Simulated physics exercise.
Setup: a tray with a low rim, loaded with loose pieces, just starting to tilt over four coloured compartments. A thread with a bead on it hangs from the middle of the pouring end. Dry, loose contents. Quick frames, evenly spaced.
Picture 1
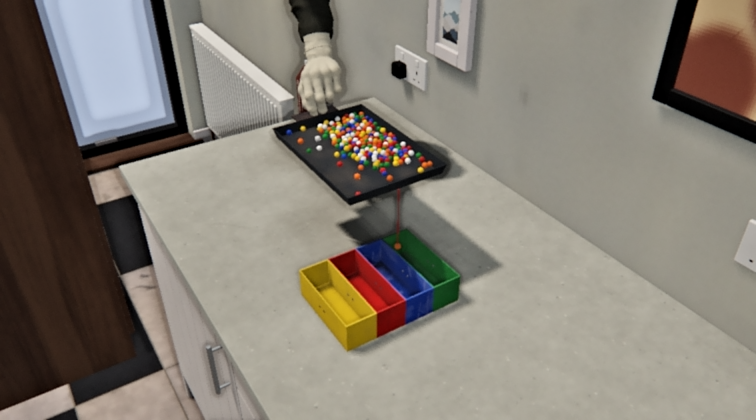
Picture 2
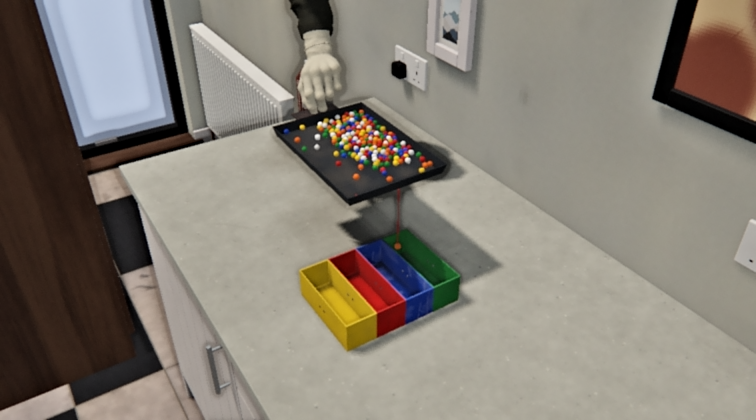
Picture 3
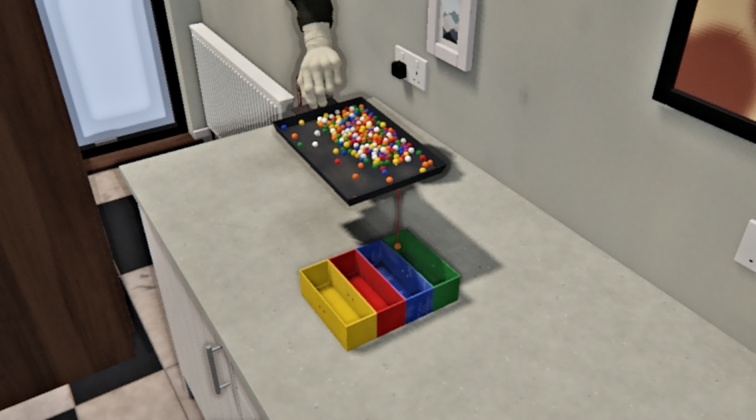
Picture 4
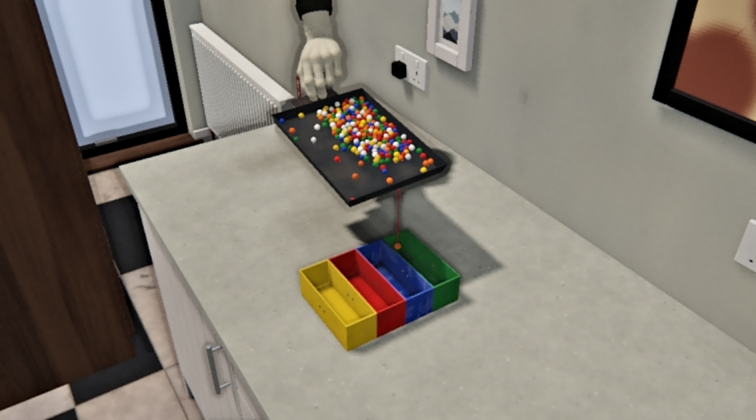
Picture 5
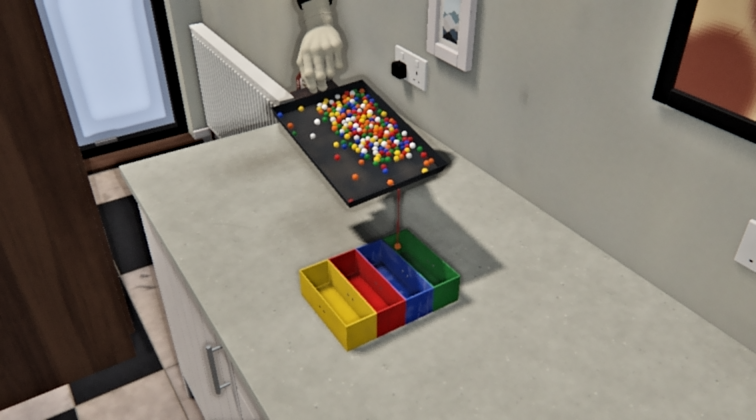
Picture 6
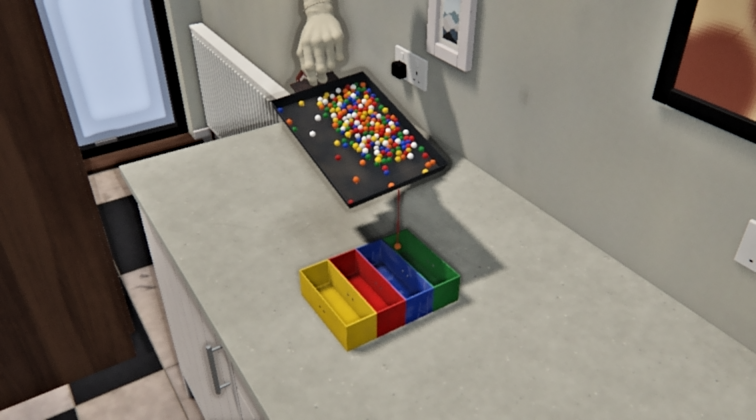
Kitchen counter with a gloved hand gradually tilting a black tray of colourful beads above yellow, red, blue and green compartments.
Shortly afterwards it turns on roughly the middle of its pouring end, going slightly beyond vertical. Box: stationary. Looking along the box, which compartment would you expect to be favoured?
I would expect the red compartment to be favoured.
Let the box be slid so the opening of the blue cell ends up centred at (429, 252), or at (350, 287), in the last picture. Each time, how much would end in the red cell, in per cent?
20% for the first placement, 0% for the second.
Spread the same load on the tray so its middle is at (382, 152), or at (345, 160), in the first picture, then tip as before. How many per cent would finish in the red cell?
Close to 50 per cent, followed by close to 60 per cent.
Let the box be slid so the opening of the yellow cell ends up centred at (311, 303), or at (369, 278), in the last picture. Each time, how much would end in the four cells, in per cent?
The first comes to 90 percent and the second to 80 percent.
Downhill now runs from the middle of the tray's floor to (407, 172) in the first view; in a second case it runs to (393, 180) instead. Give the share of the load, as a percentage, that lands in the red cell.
The first try gives close to 0 per cent, the second close to 10 per cent.
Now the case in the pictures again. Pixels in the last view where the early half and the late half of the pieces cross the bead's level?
Early-half point (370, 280); late-half point (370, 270).
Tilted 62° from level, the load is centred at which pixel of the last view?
I'd put the middle close to (376, 197).
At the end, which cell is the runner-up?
Ranked number two: The blue one.
Just after the last frame, tray tipped steeply; roughly two thirds on the tray; about a tenth in the red cell; about a tenth in the blue cell; about a tenth in the yellow cell; just a few in the green cell; about a tenth falling or outside the box.
A moment on, tray tipped past a quarter turn; just a few on the tray; roughly half in the red cell; roughly a quarter in the blue cell; about a tenth in the yellow cell; about a tenth in the green cell; about a tenth falling or outside the box.
Further on, tray tipped past a quarter turn; roughly half in the red cell; roughly a quarter in the blue cell; about a tenth in the yellow cell; about a tenth in the green cell; just a few falling or outside the box.
When it is over, tray tipped past a quarter turn; roughly half in the red cell; roughly a quarter in the blue cell; about a tenth in the yellow cell; about a tenth in the green cell; just a few outside the box.
